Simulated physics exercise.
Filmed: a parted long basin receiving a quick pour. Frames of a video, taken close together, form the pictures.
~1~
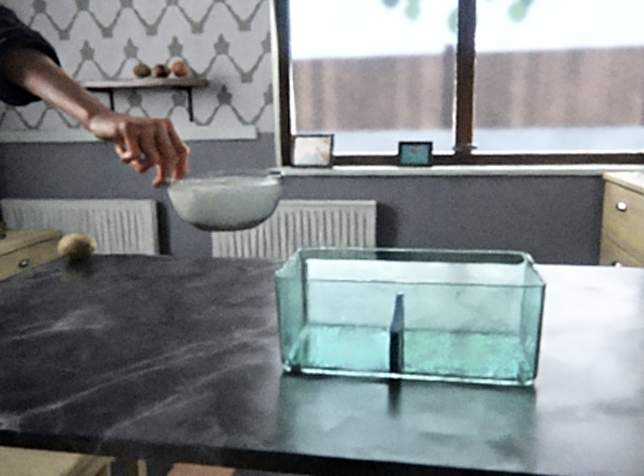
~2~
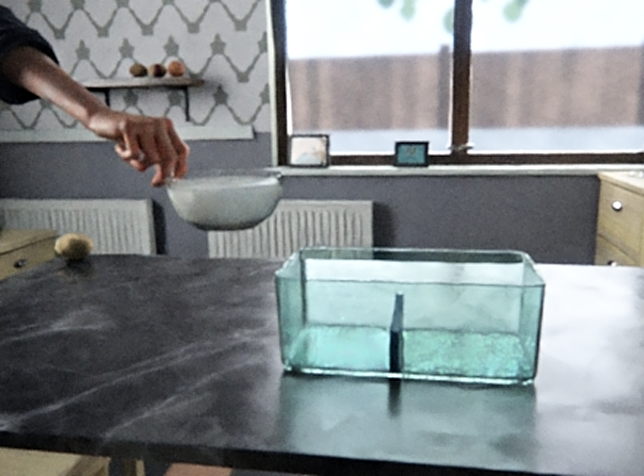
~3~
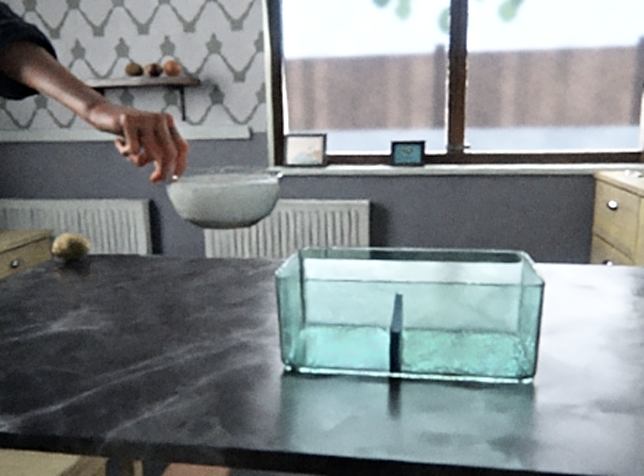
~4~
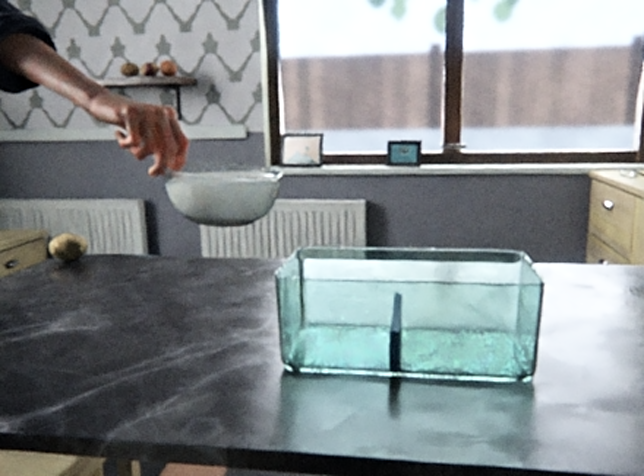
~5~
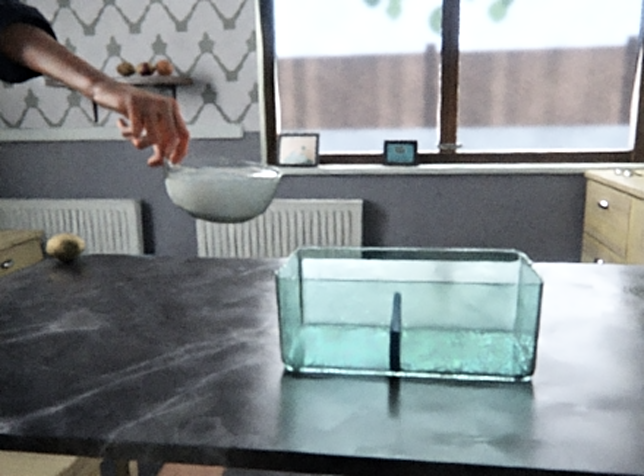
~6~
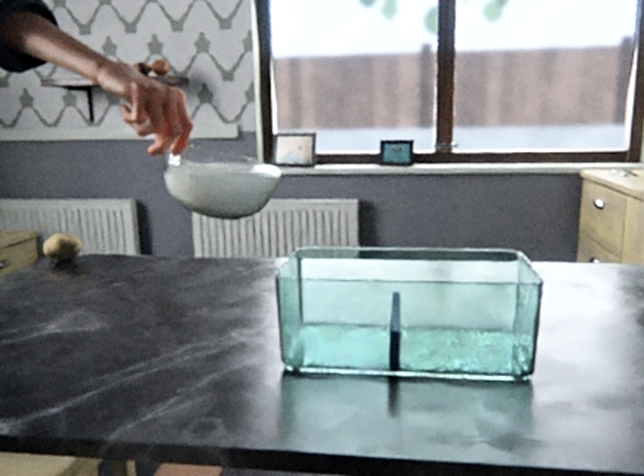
A hand tilts a glass bowl slightly to the right above a dark marbled table.
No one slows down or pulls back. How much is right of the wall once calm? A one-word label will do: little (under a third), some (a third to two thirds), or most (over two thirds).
Little.
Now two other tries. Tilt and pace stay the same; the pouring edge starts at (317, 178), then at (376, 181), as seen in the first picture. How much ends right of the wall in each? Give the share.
You'd get around 60 per cent and then around 95 per cent.
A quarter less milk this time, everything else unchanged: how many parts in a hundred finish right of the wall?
Roughly 5 in a hundred.
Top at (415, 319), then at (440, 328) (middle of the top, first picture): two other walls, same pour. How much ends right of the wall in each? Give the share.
10 per cent first, then 15 per cent.
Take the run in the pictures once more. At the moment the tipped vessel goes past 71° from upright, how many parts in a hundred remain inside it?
About 35 %.
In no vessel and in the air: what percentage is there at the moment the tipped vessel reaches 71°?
Near 40 parts in a hundred.
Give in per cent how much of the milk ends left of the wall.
It is close to 95 per cent.
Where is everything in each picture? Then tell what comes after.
The first frame shows tilt 0°; pouring edge (281, 177); surface from (177, 183) to (280, 183); the long basin's rim runs from (288, 263) to (536, 269); the wall's top is at (398, 312).
The second frame shows tilt 1°; pouring edge (280, 177); surface from (176, 182) to (280, 183).
The third frame shows tilt 3°; pouring edge (280, 177); surface from (176, 181) to (279, 180).
The fourth frame shows tilt 6°; pouring edge (279, 177); surface from (174, 178) to (278, 178).
The fifth frame shows tilt 10°; pouring edge (279, 177); surface from (173, 173) to (278, 174).
The sixth frame shows tilt 15°; pouring edge (278, 177); surface from (174, 167) to (279, 173); 1 per cent is over the edge.
A moment on, the tilt is 71° and 36 per cent is still to pour, 21 is left of the wall and 0 right of it.
Next, the tilt is 103° and 1 per cent is still to pour, 89 is left of the wall and 2 right of it.
Then the tilt is 108° and 0 per cent is still to pour, 97 is left of the wall and 2 right of it.
Later the tilt is 108° and 0 per cent is still to pour, 97 is left of the wall and 2 right of it.
Finally, 97 per cent lies left of the wall, 2 right of it and 1 outside.
